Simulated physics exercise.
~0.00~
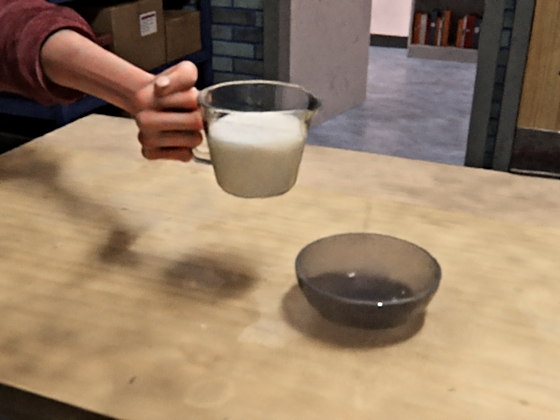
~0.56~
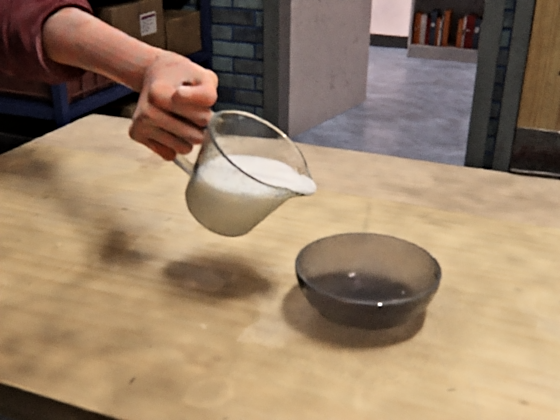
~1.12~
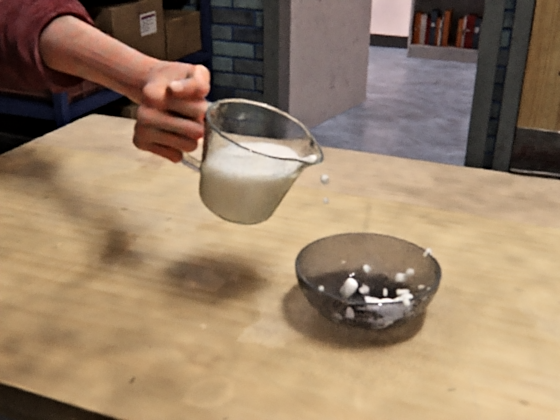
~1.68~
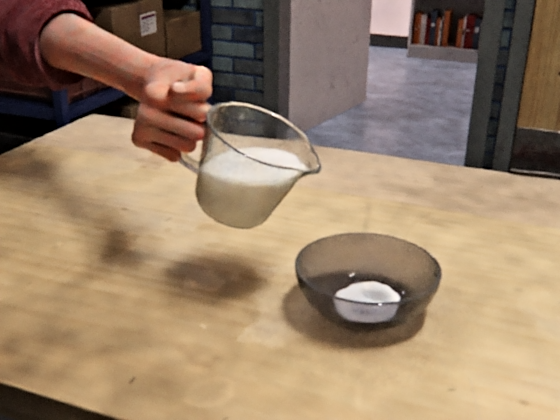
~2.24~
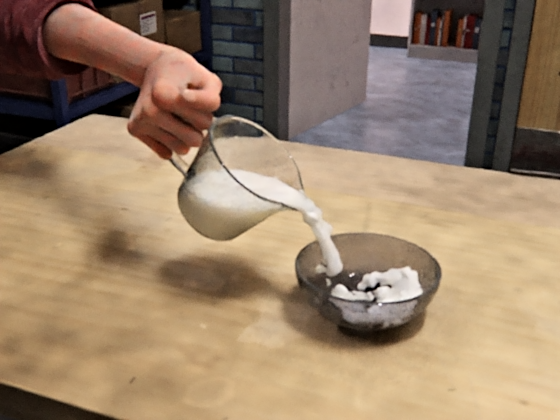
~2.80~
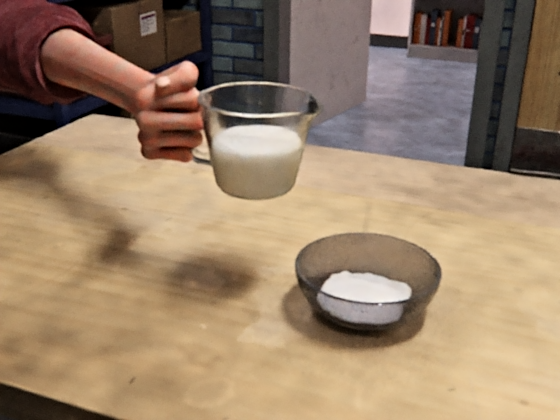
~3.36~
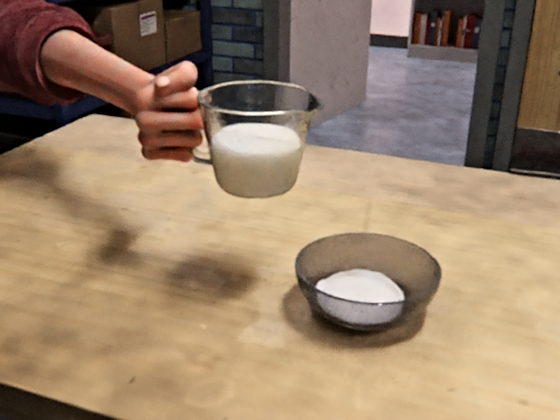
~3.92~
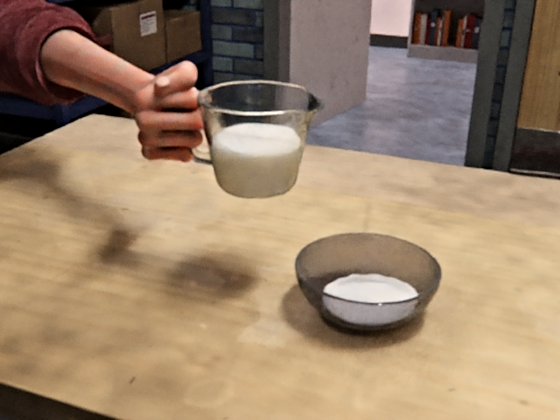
A hand tips a glass jug twice, pouring some milk into a bowl, then levels it.
